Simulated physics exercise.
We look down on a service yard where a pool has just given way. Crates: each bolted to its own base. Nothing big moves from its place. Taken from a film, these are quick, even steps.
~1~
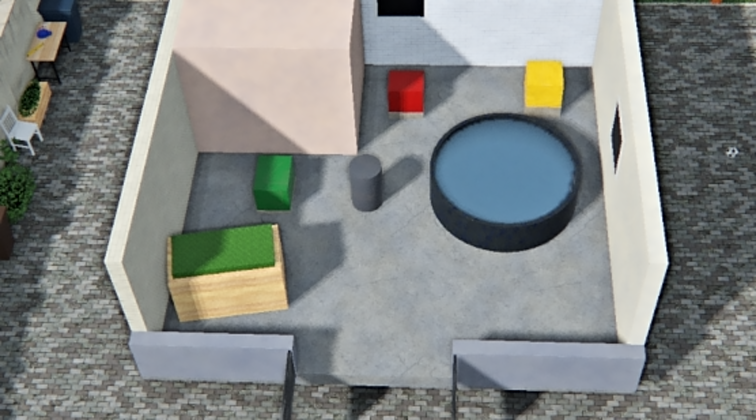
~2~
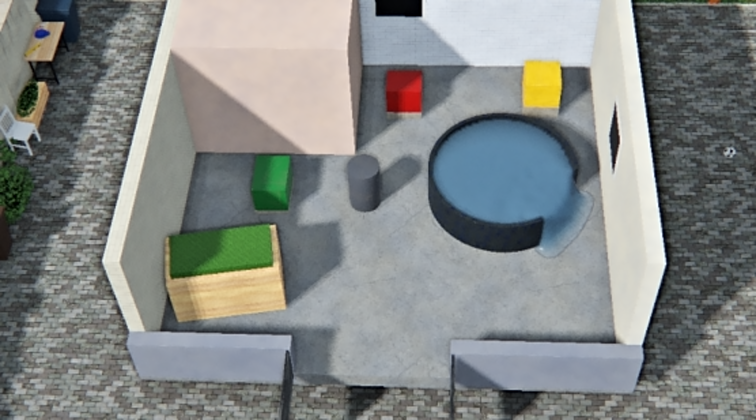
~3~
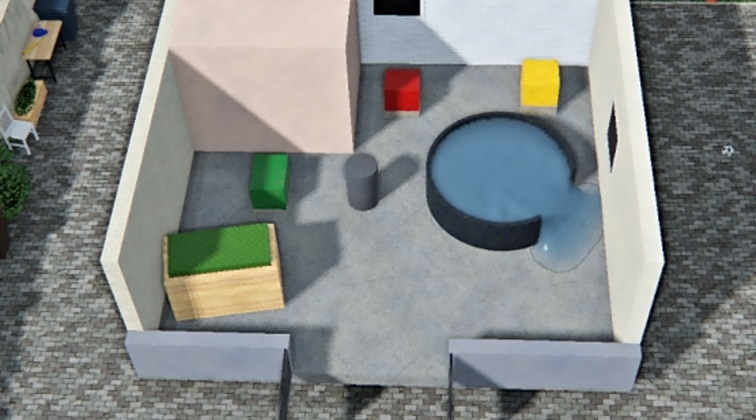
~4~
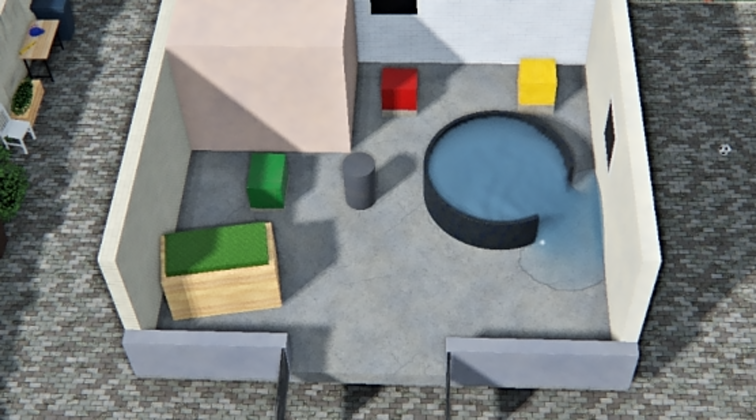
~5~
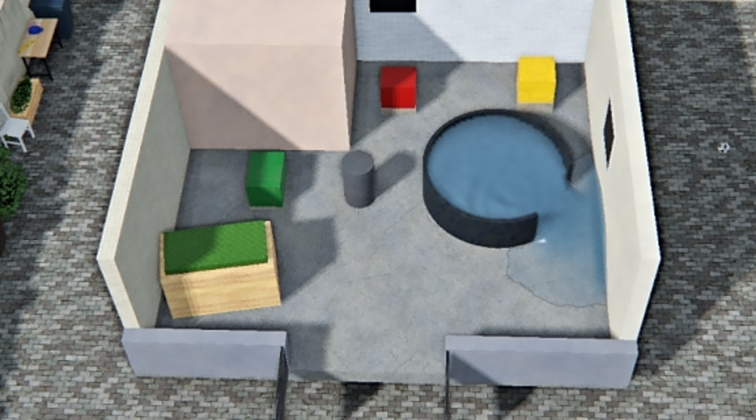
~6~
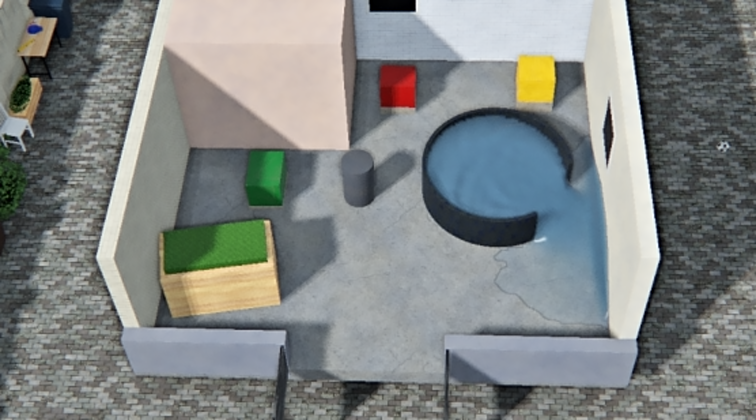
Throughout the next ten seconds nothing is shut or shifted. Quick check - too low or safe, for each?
Yellow crate safe; red crate safe; green crate too low.
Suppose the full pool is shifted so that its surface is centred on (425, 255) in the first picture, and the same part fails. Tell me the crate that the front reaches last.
The green crate.
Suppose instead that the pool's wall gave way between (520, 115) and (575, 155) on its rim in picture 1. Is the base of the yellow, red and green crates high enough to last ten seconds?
Yellow: Reached; red: Reached; green: Reached.
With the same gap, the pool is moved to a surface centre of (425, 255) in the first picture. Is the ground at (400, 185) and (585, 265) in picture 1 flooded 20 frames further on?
Untouched, then submerged.
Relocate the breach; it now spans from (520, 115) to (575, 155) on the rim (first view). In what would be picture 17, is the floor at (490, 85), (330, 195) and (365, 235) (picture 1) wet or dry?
Taking the points one after the other, they come out inundated, not soaked and not soaked.
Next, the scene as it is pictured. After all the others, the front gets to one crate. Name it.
It is the green-painted one.
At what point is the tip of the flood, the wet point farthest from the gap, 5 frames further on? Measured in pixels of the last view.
Point: (584, 79) in the last picture's pixels.
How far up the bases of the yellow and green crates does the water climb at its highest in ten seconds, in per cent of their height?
About 60 percent and about 180 percent.
A moment on, water covers 15 % of the floor; the yellow crate water round its plinth, the red crate not reached, the green crate not reached.
Next, water covers 30 % of the floor; the yellow crate water round its plinth, the red crate not reached, the green crate not reached.
Then, water covers 60 % of the floor; the yellow crate water round its plinth, the red crate water round its plinth, the green crate not reached.
Later, water covers 95 % of the floor; the yellow crate water round its plinth, the red crate water round its plinth, the green crate water round its plinth.
In the end, water covers 100 % of the floor; the yellow crate stayed above the water, the red crate stayed above the water, the green crate was topped.
